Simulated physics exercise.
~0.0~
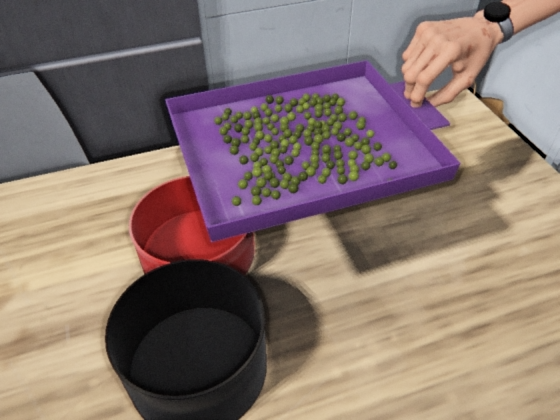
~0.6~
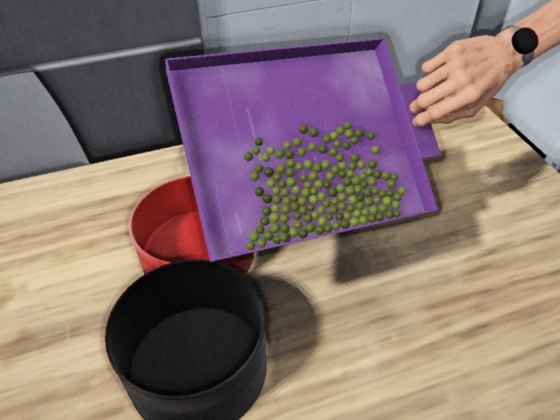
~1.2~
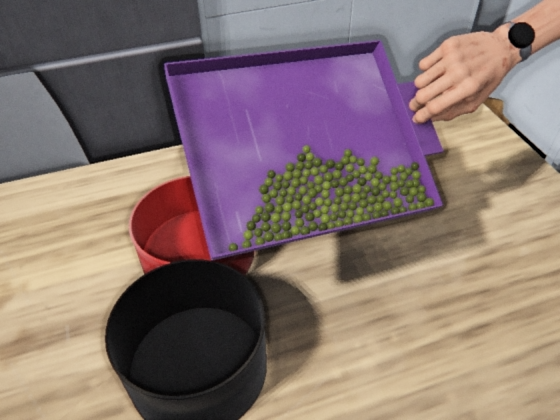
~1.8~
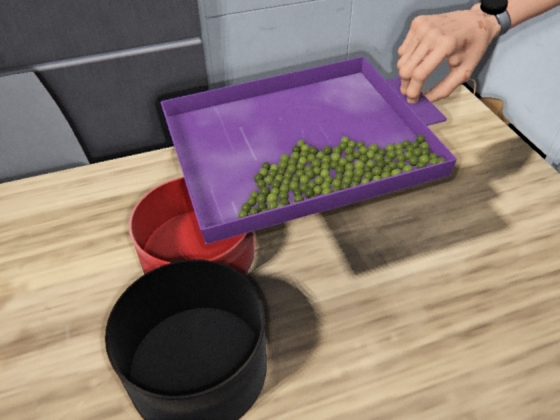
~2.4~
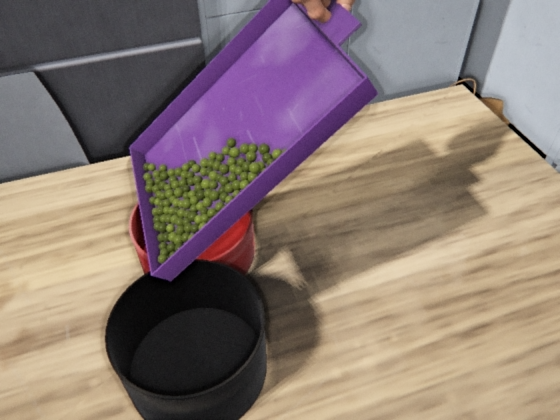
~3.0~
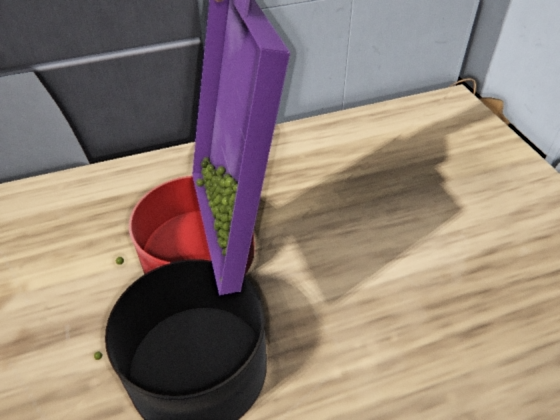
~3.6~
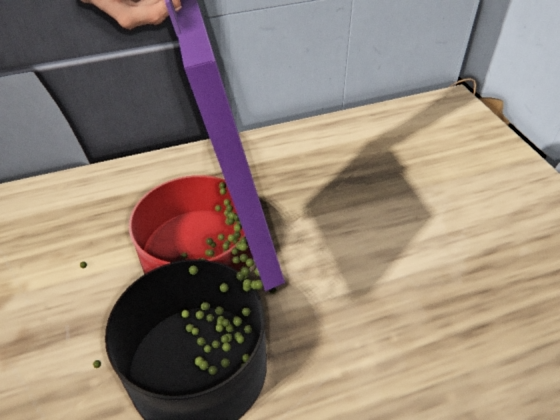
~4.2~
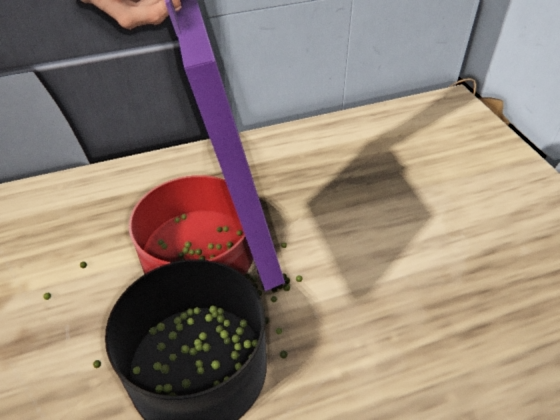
In this clip, a hand tilts a purple tray of small green olives, levels it, then swings it steeply over a red pot and a black pot. The olives slide and spill off, ending up scattered in both pots and on the wooden table around them.
